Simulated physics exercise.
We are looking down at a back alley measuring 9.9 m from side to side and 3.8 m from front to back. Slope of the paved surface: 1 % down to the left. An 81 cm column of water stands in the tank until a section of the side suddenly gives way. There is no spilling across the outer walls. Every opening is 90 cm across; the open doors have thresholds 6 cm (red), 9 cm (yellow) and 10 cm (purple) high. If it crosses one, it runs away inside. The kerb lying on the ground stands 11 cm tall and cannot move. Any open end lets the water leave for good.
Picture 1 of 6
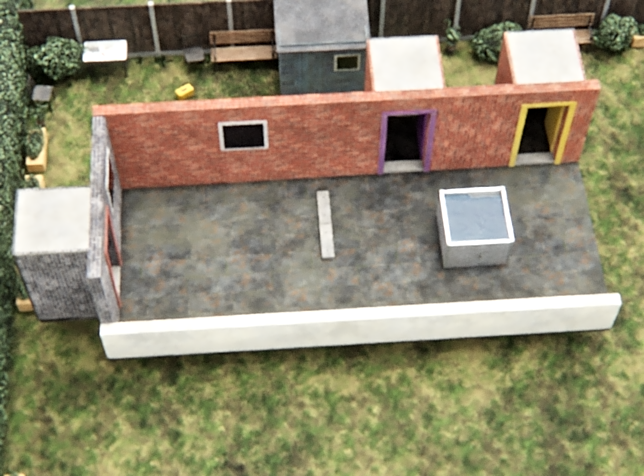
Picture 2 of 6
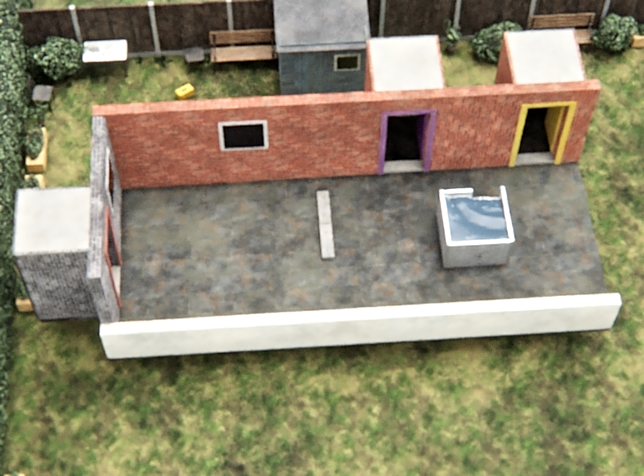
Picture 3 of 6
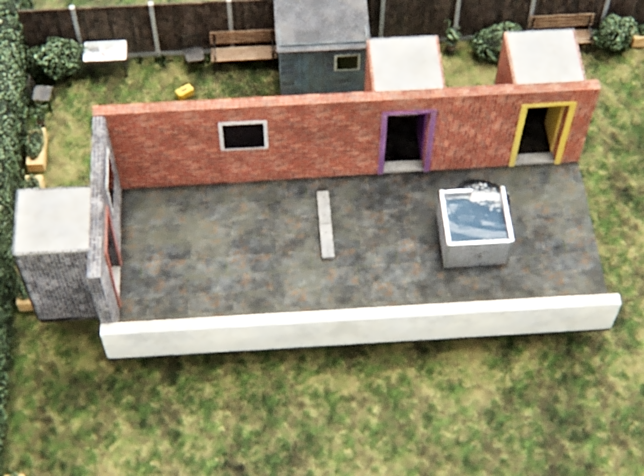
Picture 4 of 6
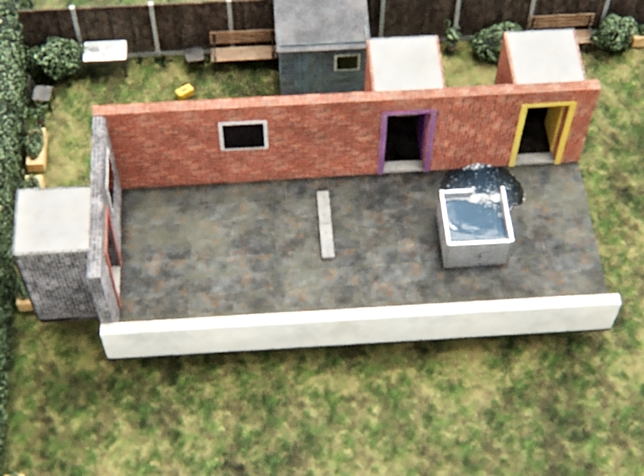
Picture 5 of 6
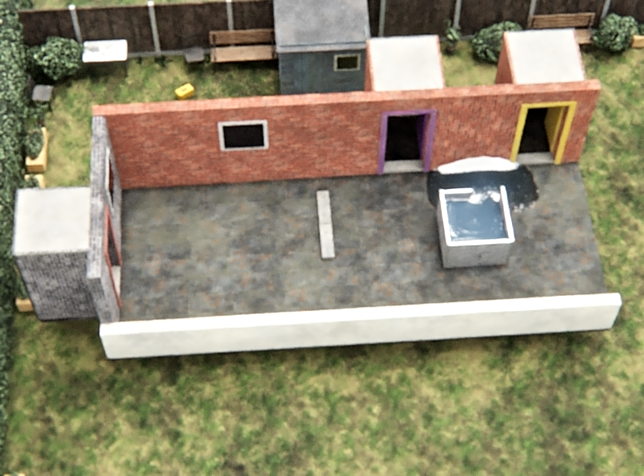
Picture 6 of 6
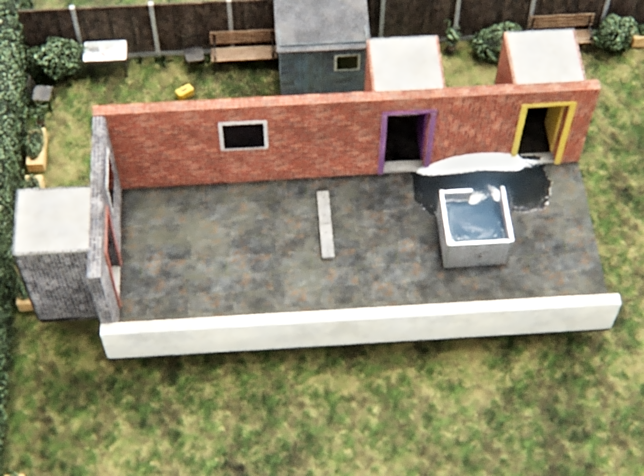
Water sits level in a pale square tank on a dark paved yard, seen from a fixed, high viewpoint with grass around it. A red brick wall with a small window, a purple-framed doorway and a yellow-framed one stands behind, and a low white wall runs along the front. The water sloshes, pours out through the tank's back side, and spreads across the paving towards both doorways.
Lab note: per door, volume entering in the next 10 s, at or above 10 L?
Per door: Red door below; yellow door at or above; purple door below.
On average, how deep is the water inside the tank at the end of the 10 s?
I'd put the mean depth near 6 centimetres.
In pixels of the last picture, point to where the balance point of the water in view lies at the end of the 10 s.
Balance point at about (330, 251).
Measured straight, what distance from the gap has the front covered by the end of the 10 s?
I'd put it close to 8.2 m.
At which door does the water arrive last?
That would be the red one, last in line.
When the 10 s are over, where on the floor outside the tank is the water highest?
Roughly at pixel (120, 303).
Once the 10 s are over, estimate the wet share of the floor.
Roughly 60 % of the floor.
A moment later water covers 15 % of the floor and is deepest (40 cm) near (472, 168); red door not reached, yellow door 17 cm at the sill, 12 L in, purple door 10 cm at the sill, 0 L in.
Soon after water covers 25 % of the floor and is deepest (26 cm) near (473, 175); red door not reached, yellow door 12 cm at the sill, 30 L in, purple door 8 cm at the sill, 1 L in.
Next water covers 35 % of the floor and is deepest (18 cm) near (473, 175); red door not reached, yellow door 9 cm at the sill, 37 L in, purple door 6 cm at the sill, 1 L in.
Later on water covers 50 % of the floor and is deepest (9 cm) near (465, 175); red door 2 cm at the sill, 0 L in, yellow door 5 cm at the sill, 39 L in, purple door 3 cm at the sill, 1 L in.
At the end water covers 60 % of the floor and is deepest (8 cm) near (120, 303); red door 4 cm at the sill, 0 L in, yellow door 2 cm at the sill, 39 L in, purple door 2 cm at the sill, 1 L in.
